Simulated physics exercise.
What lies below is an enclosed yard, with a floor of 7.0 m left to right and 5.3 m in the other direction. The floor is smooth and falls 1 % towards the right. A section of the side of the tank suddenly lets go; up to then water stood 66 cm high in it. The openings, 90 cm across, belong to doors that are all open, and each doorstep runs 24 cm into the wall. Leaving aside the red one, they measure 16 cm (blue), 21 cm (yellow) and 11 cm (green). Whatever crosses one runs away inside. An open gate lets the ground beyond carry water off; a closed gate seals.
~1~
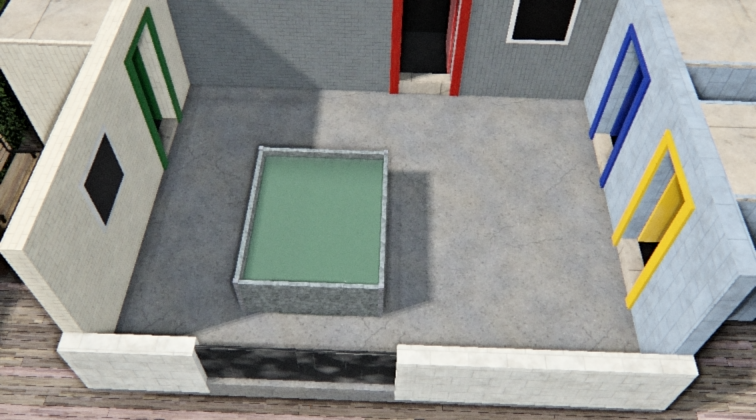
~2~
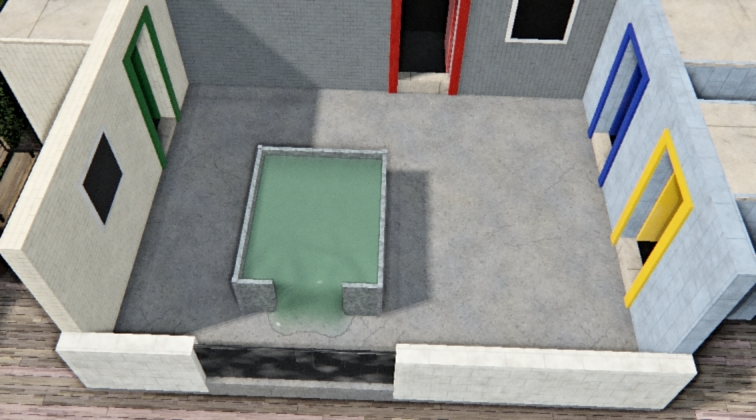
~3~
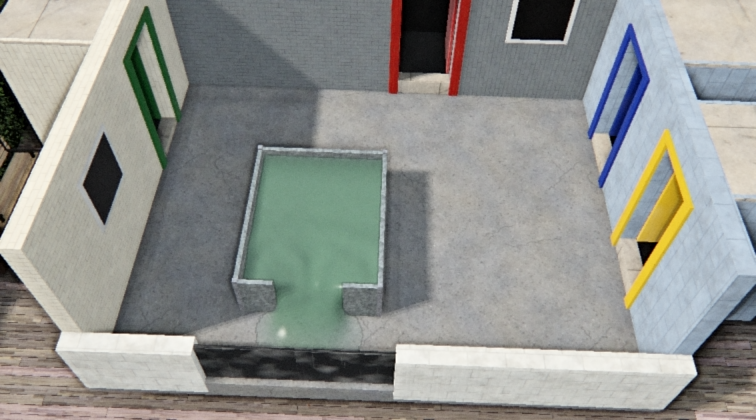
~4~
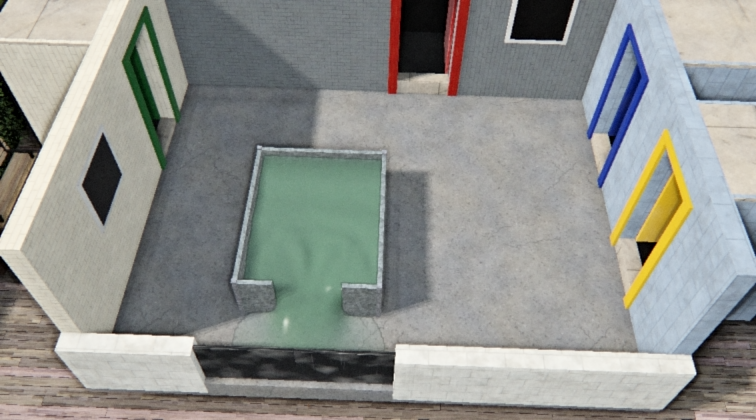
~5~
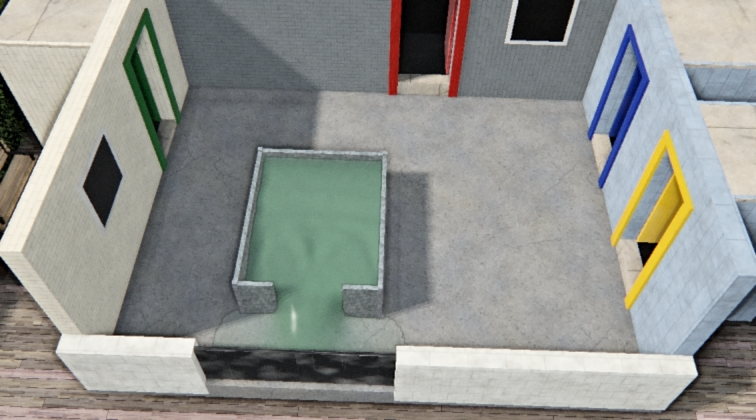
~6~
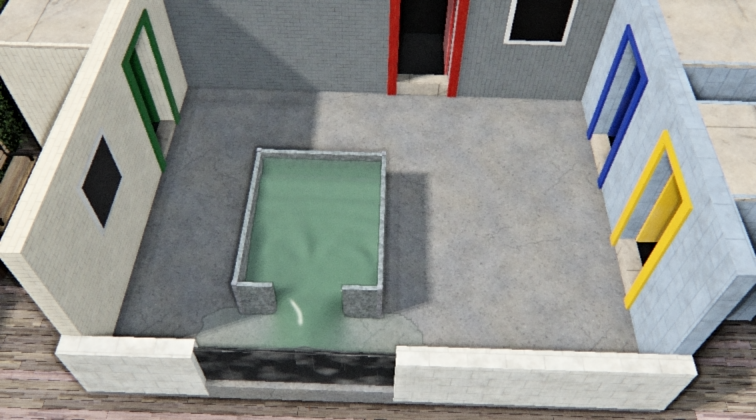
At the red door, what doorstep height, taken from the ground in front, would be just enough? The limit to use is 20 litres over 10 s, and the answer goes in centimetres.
9 cm.
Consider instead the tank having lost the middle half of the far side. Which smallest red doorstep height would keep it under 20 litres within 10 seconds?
Some 14.0 cm.
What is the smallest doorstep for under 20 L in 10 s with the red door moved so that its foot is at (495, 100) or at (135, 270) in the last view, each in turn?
You'd want roughly 8.0 cm there first, then roughly 12.5 cm.
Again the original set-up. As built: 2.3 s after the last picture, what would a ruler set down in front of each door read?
Depths in cm: Blue 1, yellow 18, red 0, green 4.
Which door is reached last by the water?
Red.
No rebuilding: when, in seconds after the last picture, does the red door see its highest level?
Around 7.0 s, give or take.
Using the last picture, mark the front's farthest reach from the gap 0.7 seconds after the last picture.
Roughly at (579, 381) in the last view.
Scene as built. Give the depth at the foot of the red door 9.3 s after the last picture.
It works out to about 10.5 centimetres deep.
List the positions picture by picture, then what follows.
The first frame shows the tank at (317, 216) is whole and still, 66 cm deep; the red door at (428, 48) is dry.
In the second frame, the gap is at (310, 302), the front 0.3 m out at (287, 330); the back of the tank holds 66 cm.
In the third frame, the gap is at (310, 303), the front 0.7 m out at a hidden place; the back of the tank holds 66 cm.
In the fourth frame, the front is at a hidden place, 0.9 m from the gap at (310, 303); 1.3 m2 of floor is wet, 66 cm left at the back.
In the fifth frame, the front is at a hidden place, 1.2 m from the gap at (311, 304); 1.6 m2 of floor is wet, 66 cm left at the back.
In the sixth frame, water pours out at (310, 304) and has run 1.4 m, to a hidden place; about 12 cm deep outside, 60 cm at the back; the red door at (425, 50), 4.7 m from the gap, is still 4.5 m from the nearest water.
Then, 0.7 s after the last picture water covers 20 % of the floor, deepest (50 cm) near (300, 371); it has not reached the red door.
Then, 2.3 s after the last picture water covers 50 % of the floor, deepest (30 cm) near (300, 371); it has not reached the red door.
Then, 9.3 s after the last picture water covers 95 % of the floor, deepest (14 cm) near (595, 198); 11 cm at the red door, 0 litres in over its 26 cm doorstep.
At the red door as built, the water peaked near 13 cm, 7.1 s after the last picture.
With a doorstep of 8 cm, 31 litres would have come in within the 10 s; with 10.5 cm, 11 litres. So under 20 litres takes about 9 cm.
